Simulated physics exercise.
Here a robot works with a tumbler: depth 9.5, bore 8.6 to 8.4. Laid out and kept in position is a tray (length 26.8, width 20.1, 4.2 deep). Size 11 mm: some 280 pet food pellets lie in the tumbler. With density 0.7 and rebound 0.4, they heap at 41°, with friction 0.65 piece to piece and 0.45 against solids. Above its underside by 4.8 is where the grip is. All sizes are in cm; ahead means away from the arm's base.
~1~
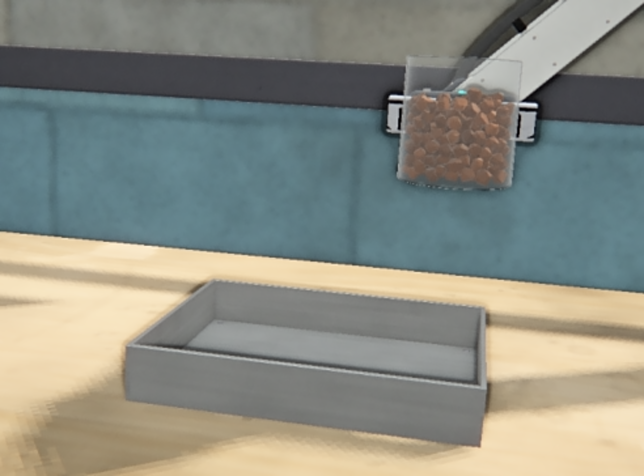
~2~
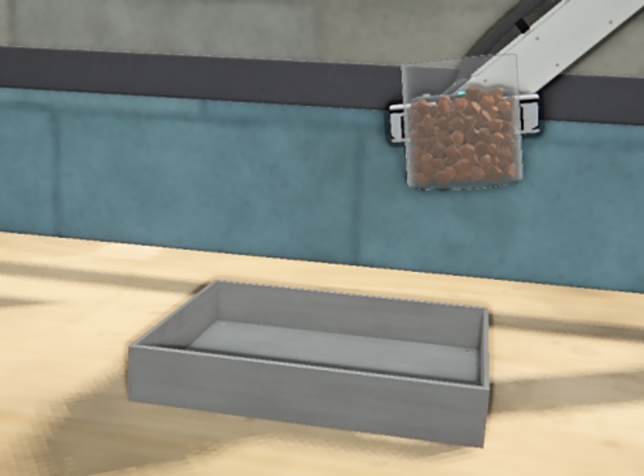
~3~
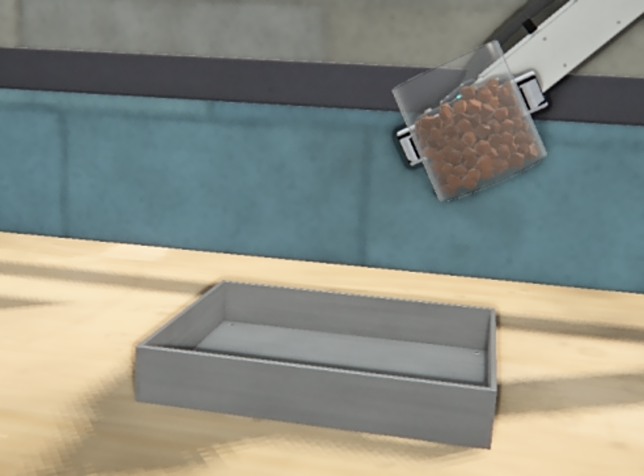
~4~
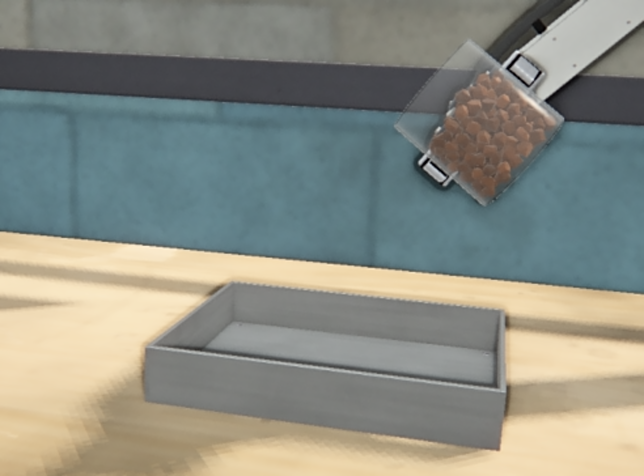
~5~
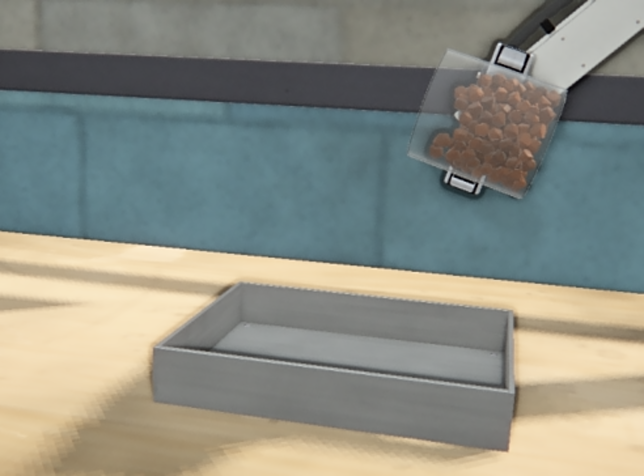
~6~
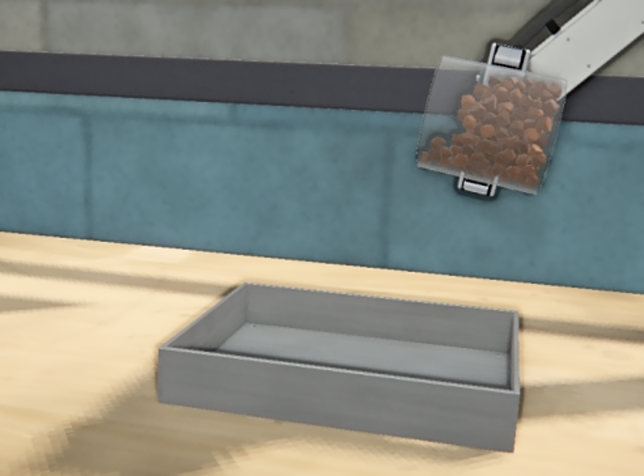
Above a grey tray on a pale wooden surface, a robot arm tilting a clear tumbler of brown pellets steadily onto its side.
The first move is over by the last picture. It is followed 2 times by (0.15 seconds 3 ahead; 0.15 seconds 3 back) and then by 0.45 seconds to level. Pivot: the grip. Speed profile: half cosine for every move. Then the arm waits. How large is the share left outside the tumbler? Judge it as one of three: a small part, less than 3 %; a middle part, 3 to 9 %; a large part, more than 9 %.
A large part, more than 9 %.
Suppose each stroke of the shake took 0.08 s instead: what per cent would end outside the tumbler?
The share would be near 45 %.
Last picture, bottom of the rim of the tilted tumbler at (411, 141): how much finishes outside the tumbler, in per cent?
That comes to some 0 percent.
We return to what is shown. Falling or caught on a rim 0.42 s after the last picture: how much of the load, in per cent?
I'd reckon close to 1 per cent.
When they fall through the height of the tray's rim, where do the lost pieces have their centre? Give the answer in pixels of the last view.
Look at roughly (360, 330) in the last picture.
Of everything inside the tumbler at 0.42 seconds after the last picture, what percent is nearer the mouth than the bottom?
Near 35 in a hundred.
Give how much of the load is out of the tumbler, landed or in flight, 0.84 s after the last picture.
About 15 per cent.
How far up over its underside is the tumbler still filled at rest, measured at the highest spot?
8.0 cm.
Then, 0.42 s after the last picture, tilted 81° forward, highest piece 25 above the table; 263 in the tumbler, 11 in the tray, 2 in flight or on a rim.
Then, 0.84 s after the last picture, tilted 36° forward, highest piece 25 above the table; 240 in the tumbler, 35 in the tray, 1 in flight or on a rim.
Then, 1.25 s after the last picture, level, highest piece 26 above the table; 240 in the tumbler, 36 in the tray.
Then, 2.30 s after the last picture, level, highest piece 26 above the table; 240 in the tumbler, 36 in the tray.
Final count, 240 in the tumbler, 36 in the tray. That is 13 % outside the tumbler.
